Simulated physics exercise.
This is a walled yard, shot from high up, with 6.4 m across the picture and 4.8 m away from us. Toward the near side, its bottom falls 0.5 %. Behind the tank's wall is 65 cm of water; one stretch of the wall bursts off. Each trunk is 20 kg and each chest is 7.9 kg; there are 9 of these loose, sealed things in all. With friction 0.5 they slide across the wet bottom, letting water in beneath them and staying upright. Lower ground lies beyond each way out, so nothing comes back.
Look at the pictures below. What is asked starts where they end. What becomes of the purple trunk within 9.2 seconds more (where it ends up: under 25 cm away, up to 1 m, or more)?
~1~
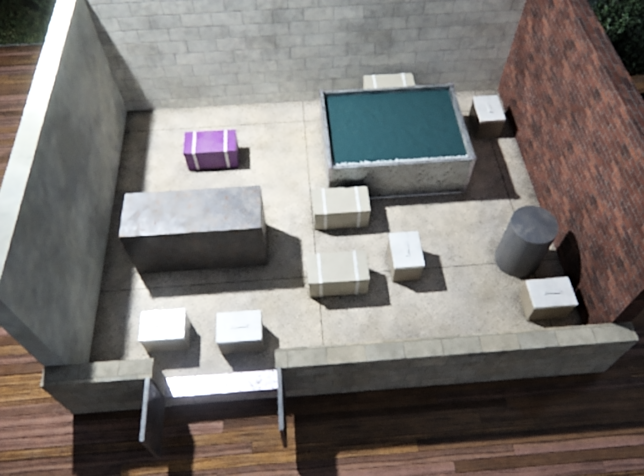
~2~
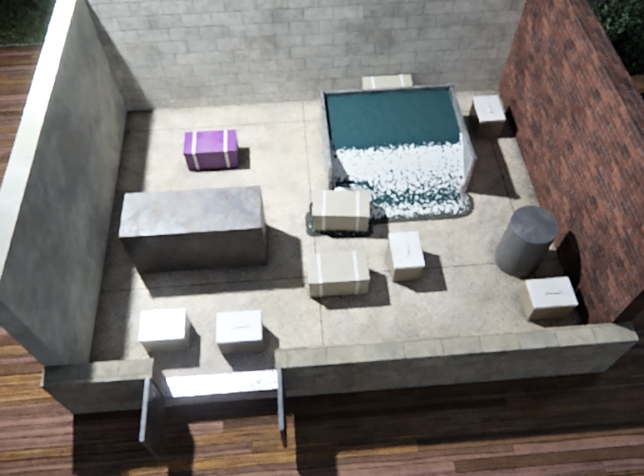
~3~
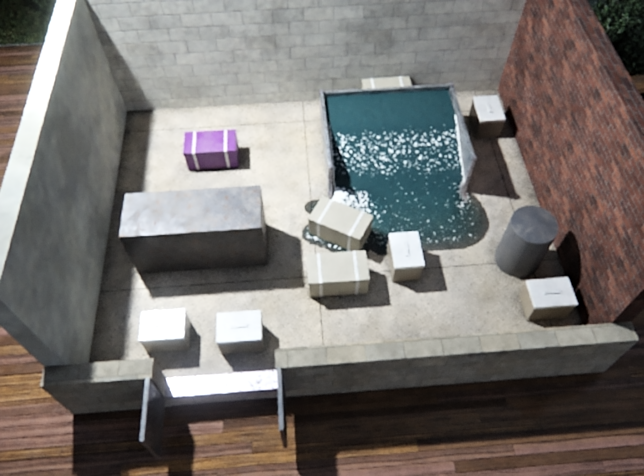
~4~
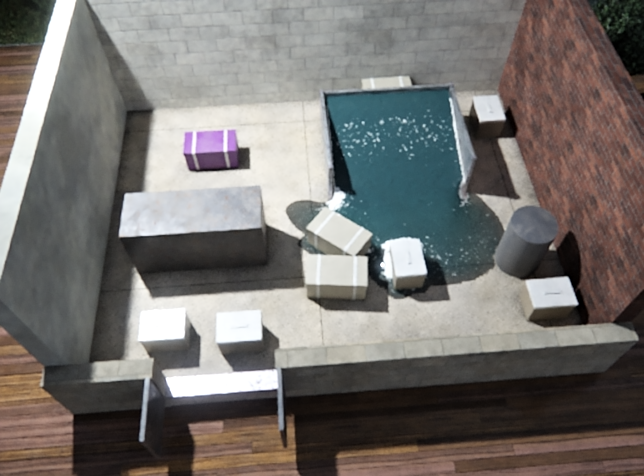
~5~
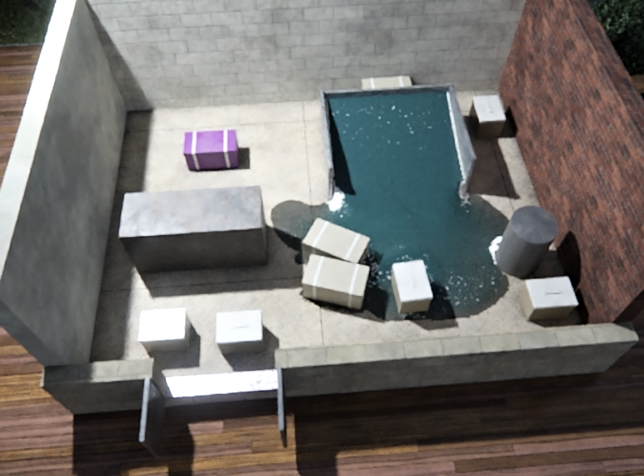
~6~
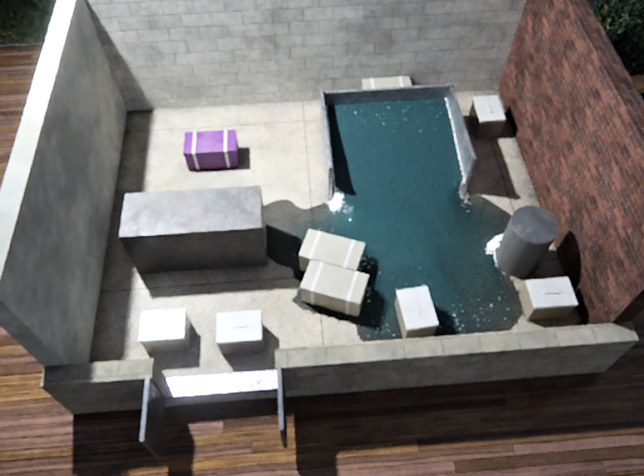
Modestly displaced.
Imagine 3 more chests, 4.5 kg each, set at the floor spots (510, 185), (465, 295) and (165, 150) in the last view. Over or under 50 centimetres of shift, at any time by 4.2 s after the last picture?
Beyond it, beyond it, within it.
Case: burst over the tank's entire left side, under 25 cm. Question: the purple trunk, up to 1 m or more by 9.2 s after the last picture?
Result: The purple trunk goes a long way.
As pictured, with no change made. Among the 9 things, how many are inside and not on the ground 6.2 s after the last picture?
5 at that moment.
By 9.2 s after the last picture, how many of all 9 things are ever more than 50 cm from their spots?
By my tally, 9.
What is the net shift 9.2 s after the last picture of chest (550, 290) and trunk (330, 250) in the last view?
In turn: 300 cm, 300 cm.
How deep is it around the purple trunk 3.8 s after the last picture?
Depth: About 0 cm.
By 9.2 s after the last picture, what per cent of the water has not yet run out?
Still held: Near 80 %.
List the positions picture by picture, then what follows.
The purple trunk at (210, 141) rests on the ground; water covers 2.9 m2; 0 of 9 have shifted, in the first picture.
The purple trunk at (210, 141) rests on the ground; 3.8 m2 under water; 2 of 9 have shifted, in the second picture.
The purple trunk at (210, 141), on the bottom; 5.1 m2 under water; 2 of 9 have shifted, in the third picture.
The purple trunk at (210, 141) rests on the ground; water covers 6.6 m2; 4 of 9 have shifted, in the fourth picture.
The purple trunk at (210, 141) rests on the ground; water covers 8.1 m2; 4 of 9 have shifted, in the fifth picture.
The purple trunk at (210, 141), on the bottom; 9.6 m2 under water; 4 of 9 have shifted, in the sixth picture.
Then, 1.2 s after the last picture the purple trunk is near (210, 141), 0.0 m from its start, aground; 0 of 9 are out; 4 afloat.
Then, 3.8 s after the last picture the purple trunk is near (210, 141), 0.0 m from its start, aground; 1 of 9 are out; 6 afloat.
Then, 6.2 s after the last picture the purple trunk is near (210, 141), 0.0 m from its start, aground; 2 of 9 are out; 5 afloat.
Then, 9.2 s after the last picture the purple trunk is near (195, 166), 0.5 m from its start, aground; 3 of 9 are out; 4 afloat.
